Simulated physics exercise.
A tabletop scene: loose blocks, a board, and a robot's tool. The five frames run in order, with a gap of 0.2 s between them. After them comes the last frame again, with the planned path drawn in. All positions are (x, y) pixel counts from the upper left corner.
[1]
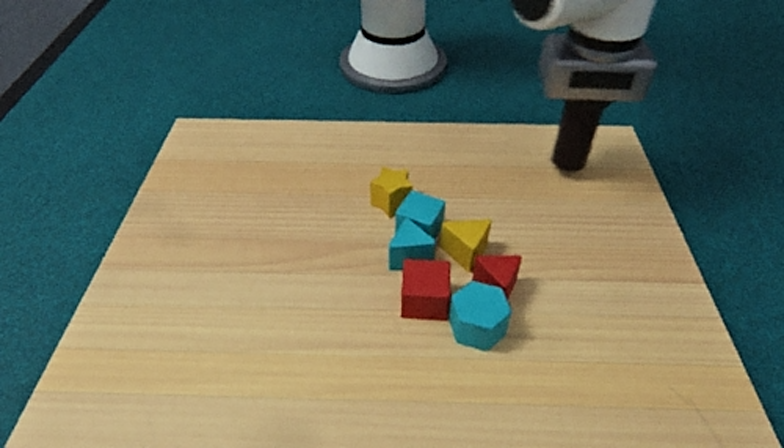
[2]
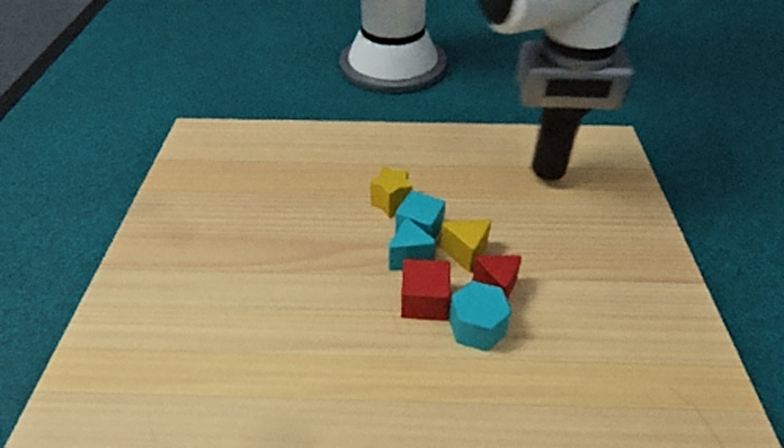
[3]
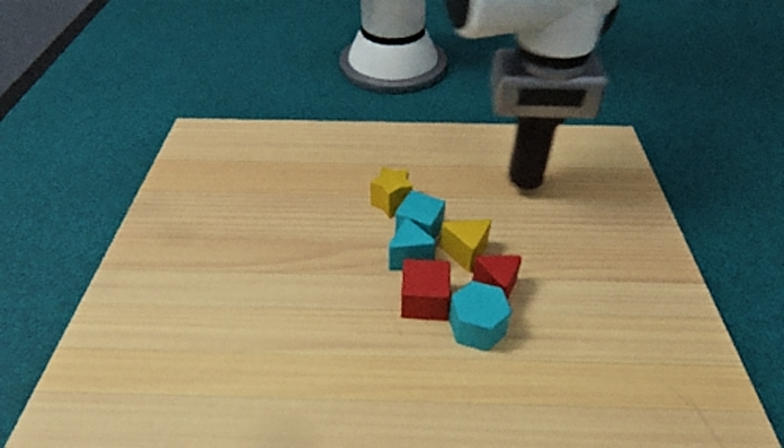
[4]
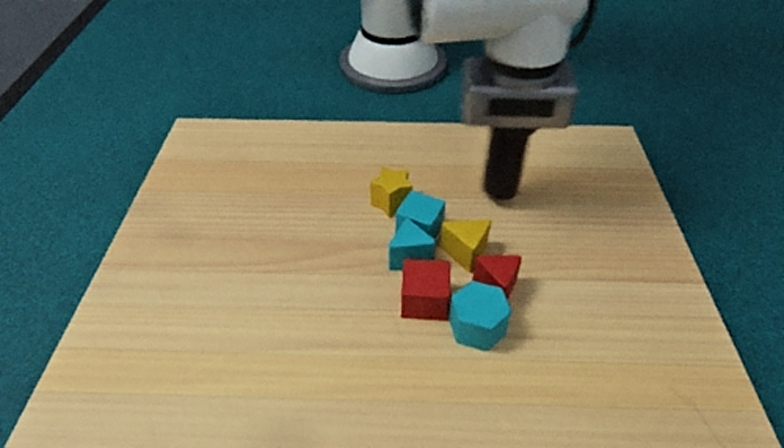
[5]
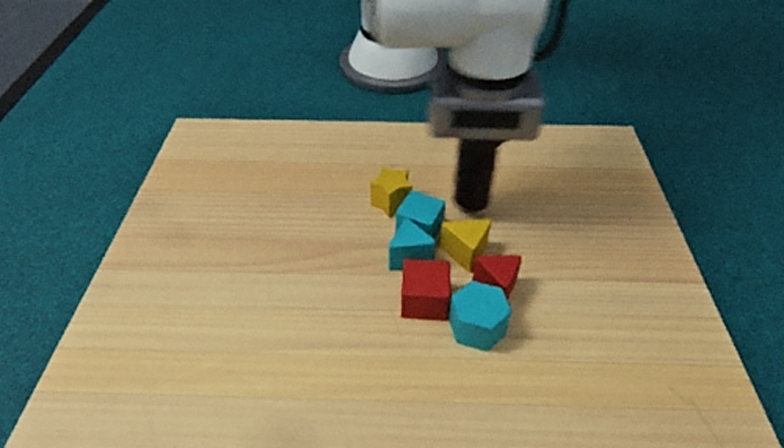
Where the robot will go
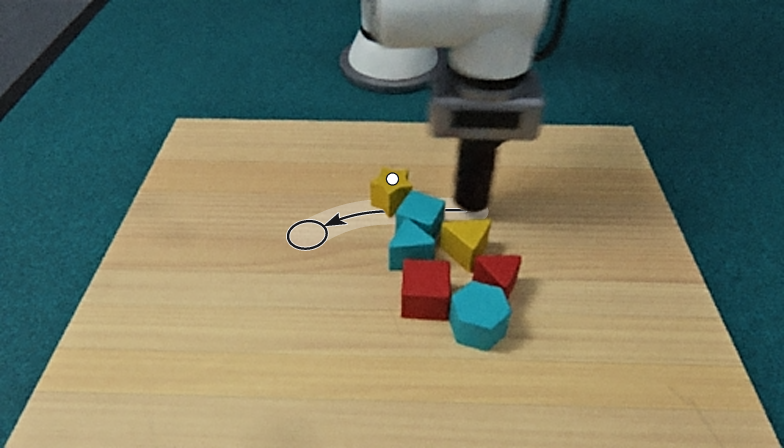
On a wooden board, a robot arm's dark tool moved left and slightly nearer, from the far right corner to just behind a cluster of yellow, turquoise and red blocks, which stayed still.
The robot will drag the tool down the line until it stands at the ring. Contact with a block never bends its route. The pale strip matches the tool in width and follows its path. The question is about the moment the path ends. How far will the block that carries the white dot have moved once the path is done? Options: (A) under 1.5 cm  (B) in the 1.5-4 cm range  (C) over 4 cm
The correct letter is C.
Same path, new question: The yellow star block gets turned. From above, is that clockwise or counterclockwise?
Seen from overhead, it turns clockwise.
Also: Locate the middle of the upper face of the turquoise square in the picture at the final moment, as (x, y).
Expect it around (398, 214).
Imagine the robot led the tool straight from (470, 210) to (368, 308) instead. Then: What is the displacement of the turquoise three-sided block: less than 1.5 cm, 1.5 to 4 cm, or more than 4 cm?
Of the three bands, it's over 4 cm.
Drawn move, from (470, 210) via (414, 211) and (358, 214), ending at (307, 235); the dot is on the yellow star block.
On the path given first. One third of the way, tool at (414, 201); yellow star block at (380, 177), turned 20° clockwise; turquoise three-sided block at (408, 240), turned 25° anticlockwise; turquoise square at (404, 212), turned 15° anticlockwise.
Two thirds of the way, tool at (357, 204); yellow star block at (345, 170), turned 75° clockwise; turquoise three-sided block at (407, 242), turned 30° anticlockwise; turquoise square at (398, 214), turned 30° anticlockwise.
At the end, tool at (306, 225); yellow star block at (343, 170), turned 90° clockwise; turquoise three-sided block at (407, 242), turned 30° anticlockwise; turquoise square at (398, 214), turned 30° anticlockwise; yellow three-sided block still.
